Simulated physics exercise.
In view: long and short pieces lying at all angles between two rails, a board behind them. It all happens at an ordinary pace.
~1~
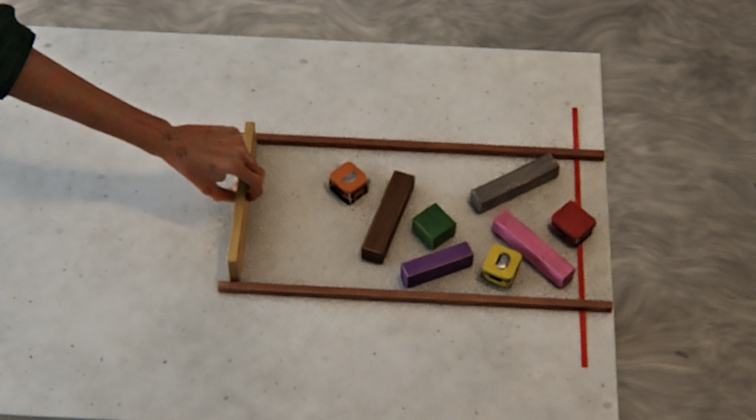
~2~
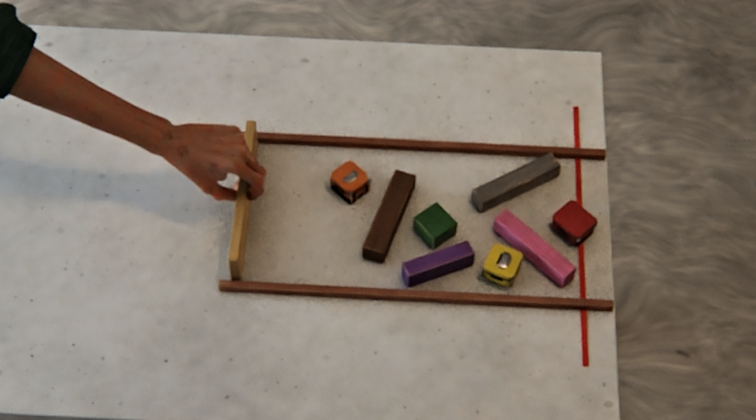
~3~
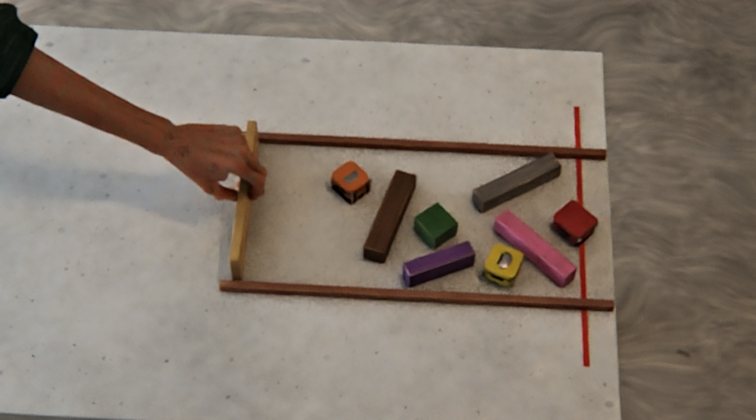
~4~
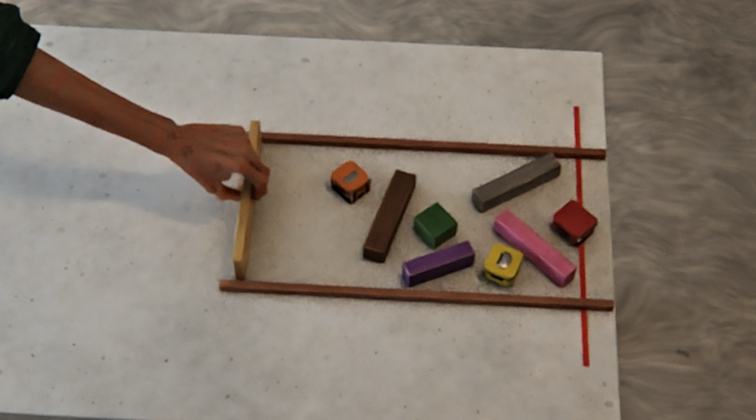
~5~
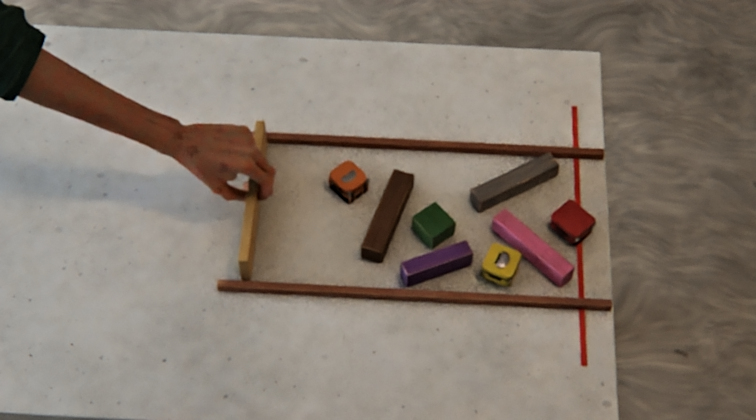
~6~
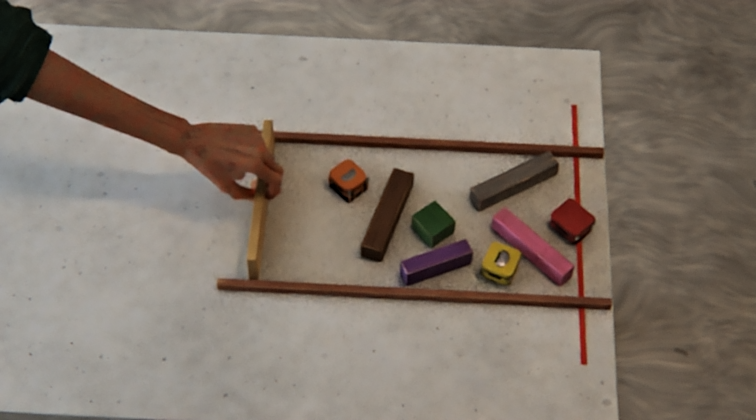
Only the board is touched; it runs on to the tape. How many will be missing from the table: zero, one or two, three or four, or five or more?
As it turns out, the number that fall off is five or more.
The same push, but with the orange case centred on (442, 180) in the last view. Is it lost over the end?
The orange case survives.
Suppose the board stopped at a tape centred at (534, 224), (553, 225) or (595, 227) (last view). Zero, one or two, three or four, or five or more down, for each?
In that order: 3 or 4; three or four; at least five.
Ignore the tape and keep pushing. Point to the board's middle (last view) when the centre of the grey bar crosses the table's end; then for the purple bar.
Its middle is around (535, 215) and around (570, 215).
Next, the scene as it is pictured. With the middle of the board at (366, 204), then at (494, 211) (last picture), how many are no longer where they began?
First 2, then 8.
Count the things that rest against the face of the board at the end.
2 of them.
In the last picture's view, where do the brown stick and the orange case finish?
The brown stick at (608, 226), the orange case at (597, 183).
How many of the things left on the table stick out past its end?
2 of them.
Soon after, none off yet; red case at rest near (572, 222); pink stick at rest near (532, 246); grey bar at rest near (514, 181).
After that, none off yet; red case at rest near (572, 222); pink stick displaced a little near (549, 247); grey bar displaced a little near (533, 185).
And then, none off yet; red case tilting well over near (632, 232); pink stick tilting well over near (629, 257); grey bar displaced about its own width near (601, 187).
In the end, the number that fall off is five or more; gone, green block, purple bar, yellow case, grey bar, pink stick and red case.
